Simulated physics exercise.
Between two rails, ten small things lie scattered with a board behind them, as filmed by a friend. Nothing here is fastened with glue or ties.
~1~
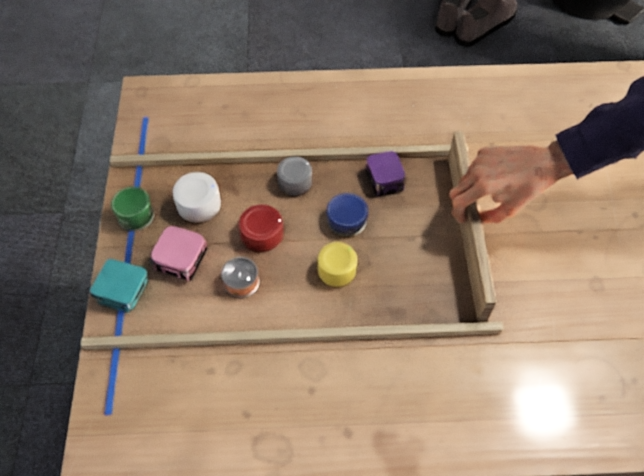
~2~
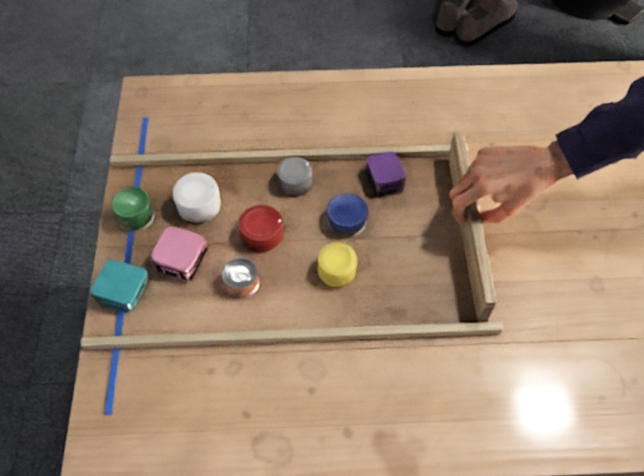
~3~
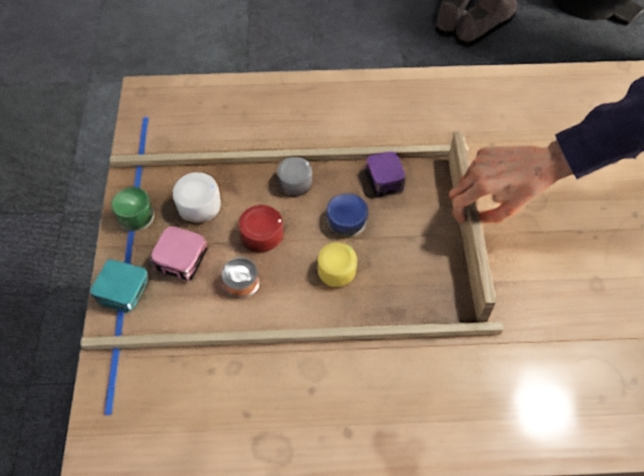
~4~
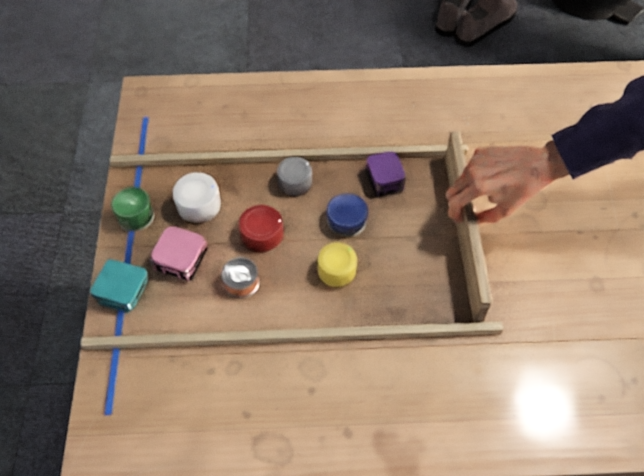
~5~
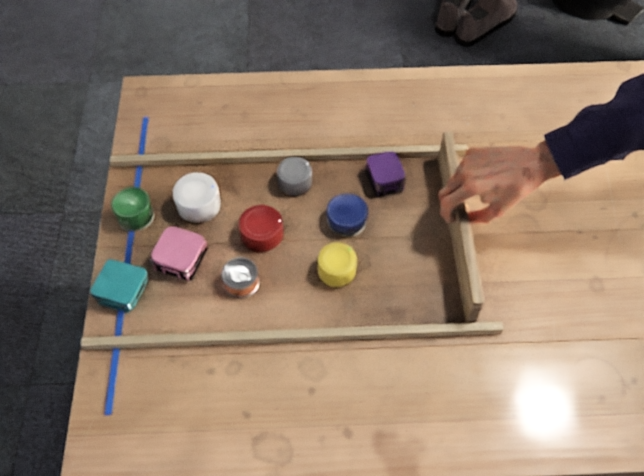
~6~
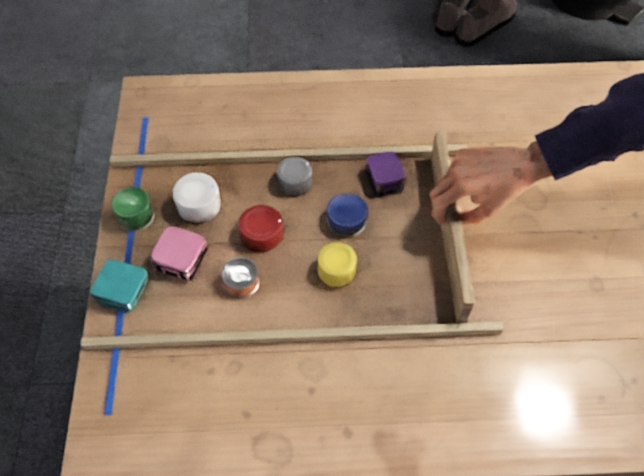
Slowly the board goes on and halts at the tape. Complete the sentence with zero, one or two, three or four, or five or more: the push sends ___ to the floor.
The push sends five or more to the floor.
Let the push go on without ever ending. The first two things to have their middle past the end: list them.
The green pot and then the turquoise case.
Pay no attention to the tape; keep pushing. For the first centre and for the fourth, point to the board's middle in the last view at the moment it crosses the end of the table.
Roughly (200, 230) and then roughly (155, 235).
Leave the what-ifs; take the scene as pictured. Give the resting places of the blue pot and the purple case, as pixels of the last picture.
I'd put one at around (112, 213) and the other at around (121, 179).
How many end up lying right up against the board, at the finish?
At rest, 4 are in contact.
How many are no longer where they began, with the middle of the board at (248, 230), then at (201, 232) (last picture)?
Tally: 9; 10.
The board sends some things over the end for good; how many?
Precisely 6.
Soon after, none off yet; turquoise case at rest near (121, 286); green pot at rest near (133, 209); pink case at rest near (180, 254).
In the end, the number that fall off is five or more; gone, grey lid, red lid, white lid, pink case, green pot and turquoise case.
